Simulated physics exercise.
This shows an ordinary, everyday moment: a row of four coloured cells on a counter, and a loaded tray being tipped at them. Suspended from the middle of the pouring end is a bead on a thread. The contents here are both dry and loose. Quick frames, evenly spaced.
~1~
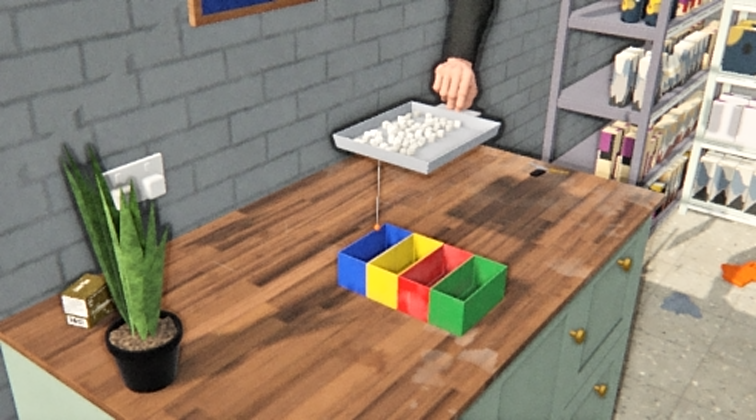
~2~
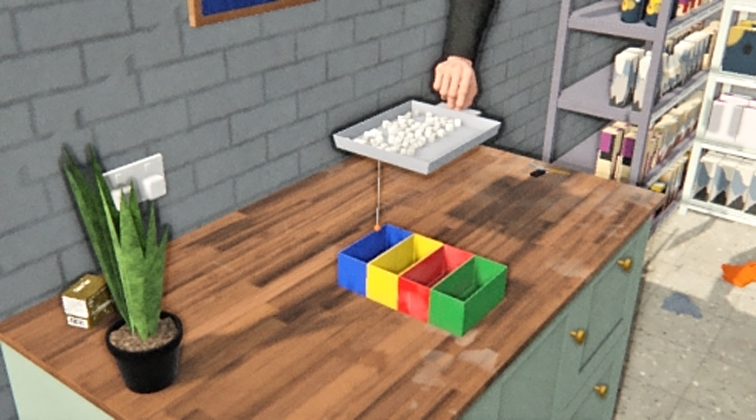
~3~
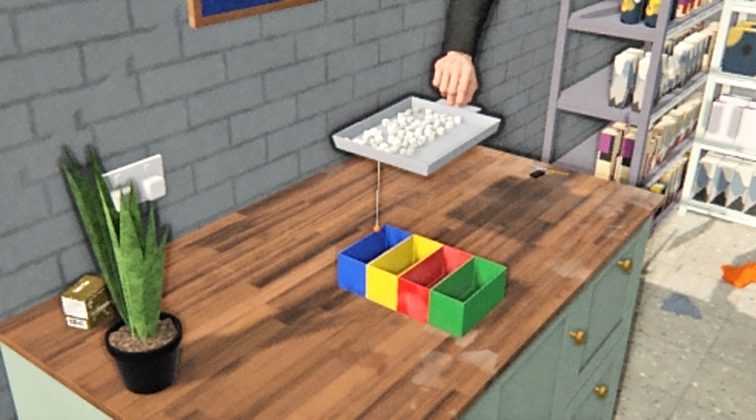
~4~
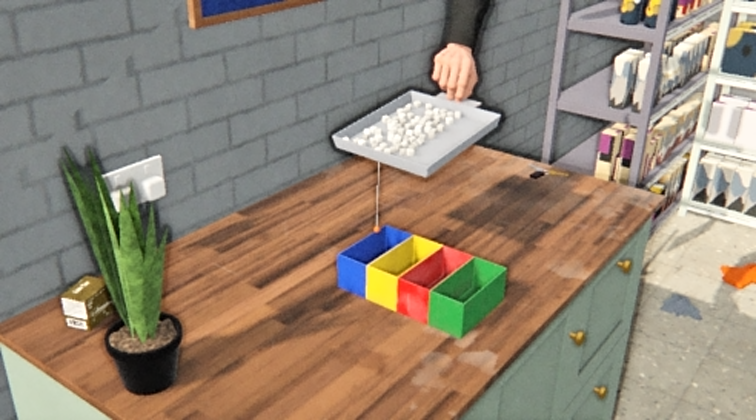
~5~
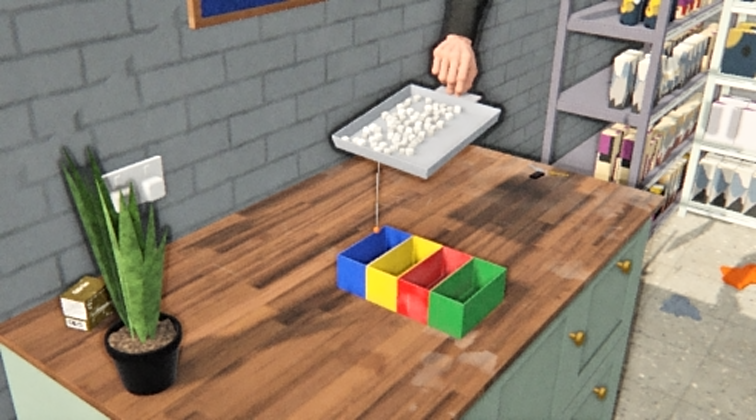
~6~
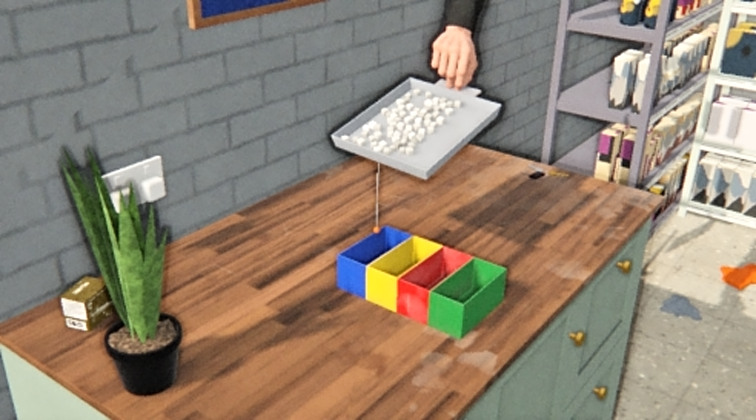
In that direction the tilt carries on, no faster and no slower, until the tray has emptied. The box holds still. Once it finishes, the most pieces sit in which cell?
In the yellow cell.
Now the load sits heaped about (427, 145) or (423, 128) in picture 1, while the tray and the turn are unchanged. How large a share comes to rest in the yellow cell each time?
It would be roughly 60 per cent for the first and roughly 50 per cent for the second.
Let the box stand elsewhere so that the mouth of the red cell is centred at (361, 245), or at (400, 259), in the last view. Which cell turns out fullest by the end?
The green cell, and then red.
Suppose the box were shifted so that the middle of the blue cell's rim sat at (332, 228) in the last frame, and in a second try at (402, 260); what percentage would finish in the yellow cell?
The first position comes out at 10 per cent, the other at 0 per cent.
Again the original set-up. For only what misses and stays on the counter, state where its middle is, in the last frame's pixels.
Roughly at pixel (312, 306).
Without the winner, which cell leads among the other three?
It's blue.
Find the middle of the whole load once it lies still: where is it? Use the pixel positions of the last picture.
Roughly pixel (377, 290).
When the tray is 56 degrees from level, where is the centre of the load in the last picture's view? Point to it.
Centre estimate: (397, 147).
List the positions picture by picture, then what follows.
In the first frame, corners of the pouring end (337, 135) and (427, 161), level; middle of the load (409, 132), sugar cubes; bead on its thread (377, 228); blue cell (353, 271); yellow cell (382, 283); red cell (413, 296); green cell (446, 309).
In the second frame, corners of the pouring end (337, 135) and (428, 162), level; middle of the load (409, 131).
In the third frame, corners of the pouring end (337, 135) and (427, 163), tipped barely, lowest at the right corner; middle of the load (409, 130).
In the fourth frame, corners of the pouring end (336, 136) and (427, 165), tipped a little, lowest at the right corner; middle of the load (409, 127).
In the fifth frame, corners of the pouring end (336, 136) and (426, 167), tipped a little, lowest at the right corner; middle of the load (409, 124).
In the sixth frame, corners of the pouring end (335, 135) and (426, 168), tipped a little, lowest at the right corner; middle of the load (408, 120); blue cell (352, 274); yellow cell (382, 286); red cell (413, 298); green cell (446, 312).
Just after the last frame, tray tipped steeply; every one on the tray.
A moment on, tray tipped right over; every one on the tray.
Further on, tray tipped past a quarter turn; roughly a third in the yellow cell; roughly a quarter in the blue cell; about a tenth in the red cell; roughly a third falling or outside the box.
When it is over, tray tipped past a quarter turn; roughly a third in the yellow cell; roughly a quarter in the blue cell; about a tenth in the red cell; not one in the green cell; roughly a third outside the box.
